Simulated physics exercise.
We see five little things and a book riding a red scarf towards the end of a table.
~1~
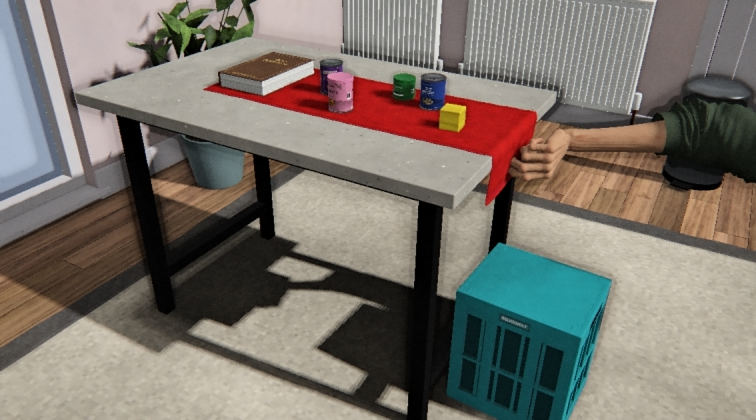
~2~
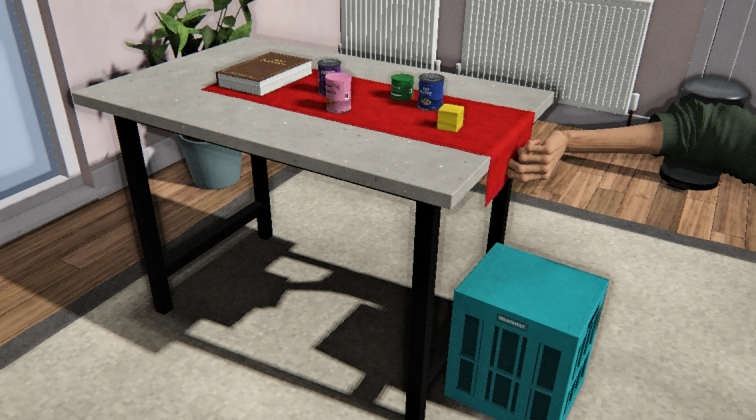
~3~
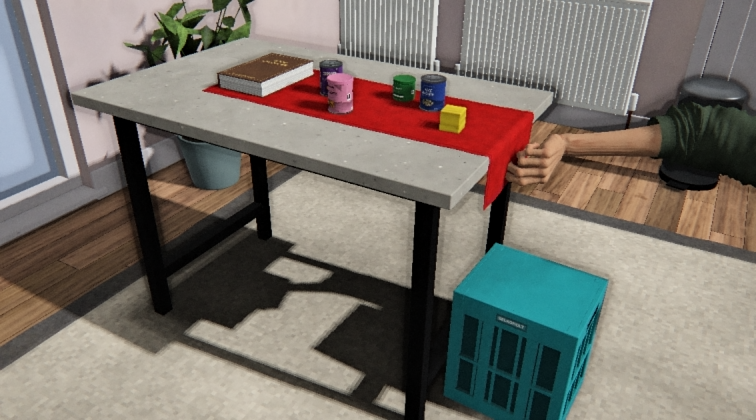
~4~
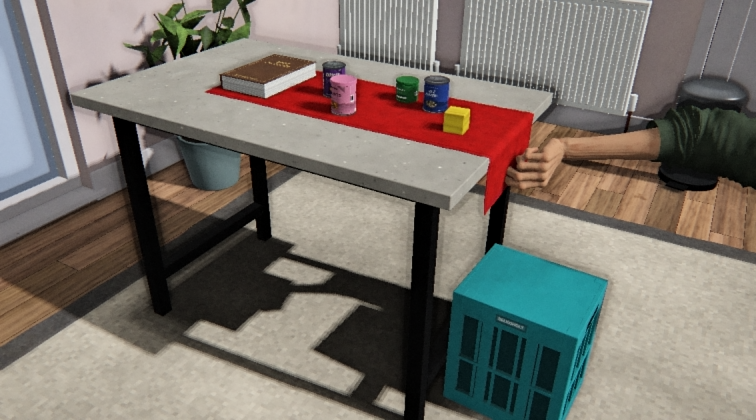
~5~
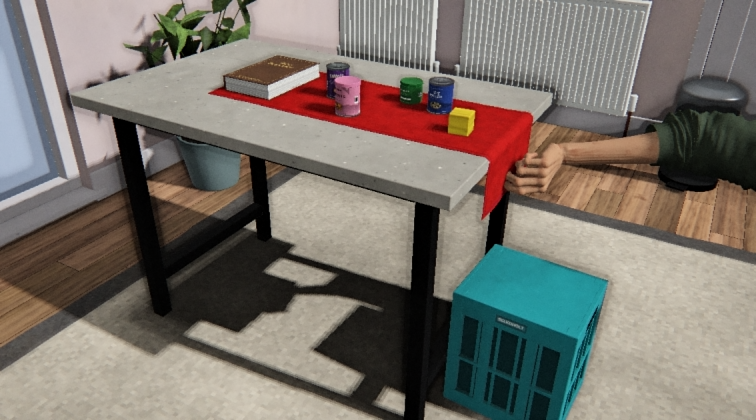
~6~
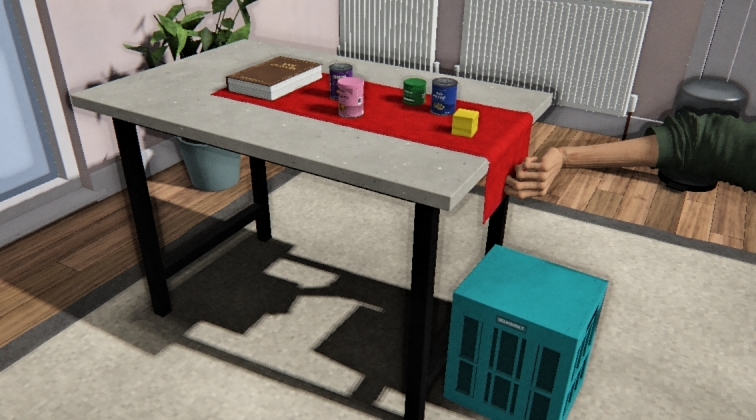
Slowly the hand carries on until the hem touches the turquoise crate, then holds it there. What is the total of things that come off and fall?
The total is two.
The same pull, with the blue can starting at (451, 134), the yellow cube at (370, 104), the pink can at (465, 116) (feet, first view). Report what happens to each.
Looking at each one, the blue can drops away, the yellow cube remains in position and the pink can drops away.
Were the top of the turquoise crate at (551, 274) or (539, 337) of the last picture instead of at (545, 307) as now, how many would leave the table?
The count comes out 1 and 3.
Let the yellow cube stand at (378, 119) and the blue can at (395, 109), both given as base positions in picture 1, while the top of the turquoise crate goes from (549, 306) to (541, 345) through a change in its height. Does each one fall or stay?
As for the yellow cube, it leaves the top; as for the blue can, it leaves the top.
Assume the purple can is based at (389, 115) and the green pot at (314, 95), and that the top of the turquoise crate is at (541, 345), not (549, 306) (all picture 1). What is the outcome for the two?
Observed: Purple can departs; green pot remains seated.
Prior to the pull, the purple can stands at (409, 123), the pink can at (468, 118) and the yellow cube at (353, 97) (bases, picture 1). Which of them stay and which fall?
As for the purple can, it leaves the top; the pink can, it leaves the top; the yellow cube, it holds its spot.
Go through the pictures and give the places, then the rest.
The first picture shows hem (486, 206); yellow cube (453, 108); blue can (434, 77); green pot (405, 77); pink can (340, 76); purple can (331, 62); top of the crate (549, 306).
The second picture shows hem (485, 207); yellow cube (451, 108).
The third picture shows hem (483, 210); blue can (434, 78).
The fourth picture shows hem (484, 215); green pot (408, 79); top of the crate (545, 306).
The fifth picture shows hem (481, 220); pink can (348, 80).
The sixth picture shows hem (483, 224); yellow cube (466, 113); blue can (445, 81); green pot (415, 81); pink can (351, 81); purple can (341, 67).
Early on, hem near (501, 244); yellow cube gone.
Midway, hem on the crate; yellow cube and blue can gone.
Finally, hem on the crate; yellow cube and blue can gone. It carries off two.
